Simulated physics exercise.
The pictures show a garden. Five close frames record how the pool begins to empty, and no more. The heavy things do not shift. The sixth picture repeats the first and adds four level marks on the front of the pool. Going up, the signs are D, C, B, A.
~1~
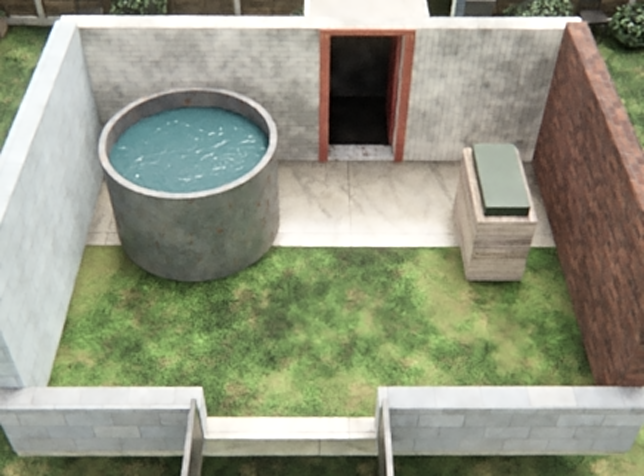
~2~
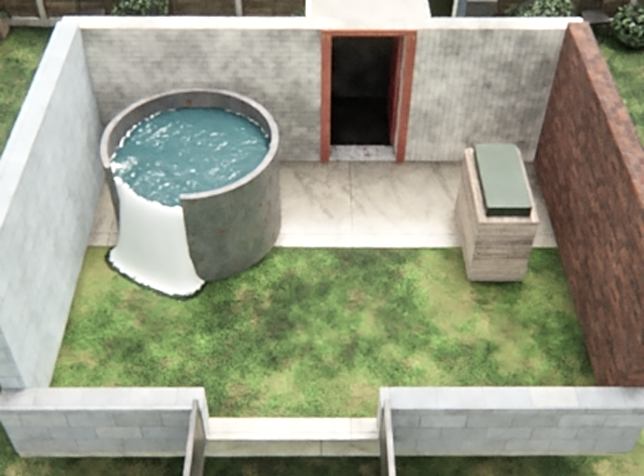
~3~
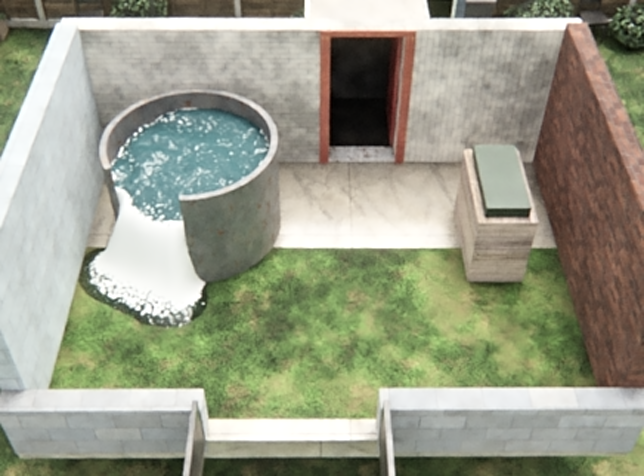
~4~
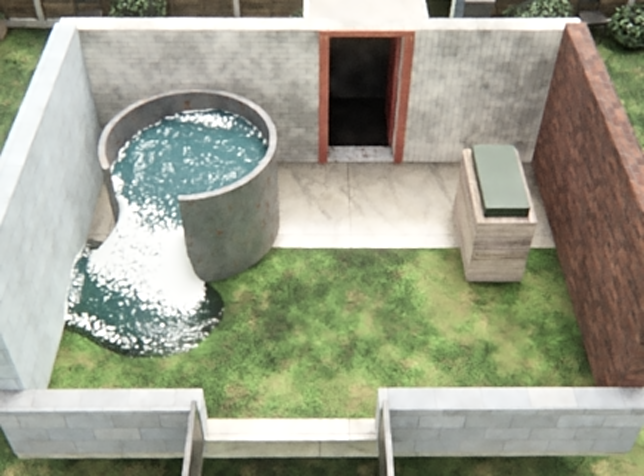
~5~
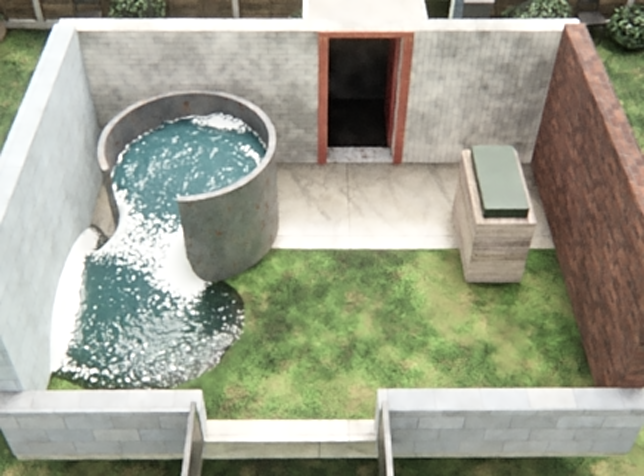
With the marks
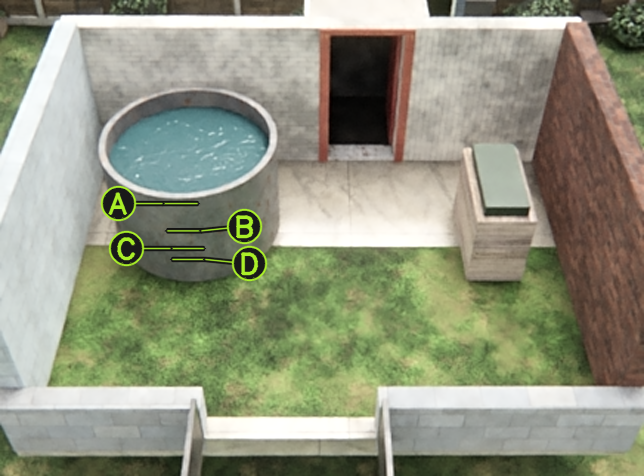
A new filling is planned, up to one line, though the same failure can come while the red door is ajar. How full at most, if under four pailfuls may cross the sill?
Take B.
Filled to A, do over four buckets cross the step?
Yes.
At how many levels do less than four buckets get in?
Three of the four.
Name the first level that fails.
That is level A.
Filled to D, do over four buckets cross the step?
No, not at all.
In lime, A at (180, 203); B at (184, 230); C at (187, 248); D at (188, 259); from the bottom up D, C, B, A.
For level A, about 8 bucketfuls get in.
For level B, a bucket or two gets in.
For level C, nothing gets over.
For level D, nothing gets over.
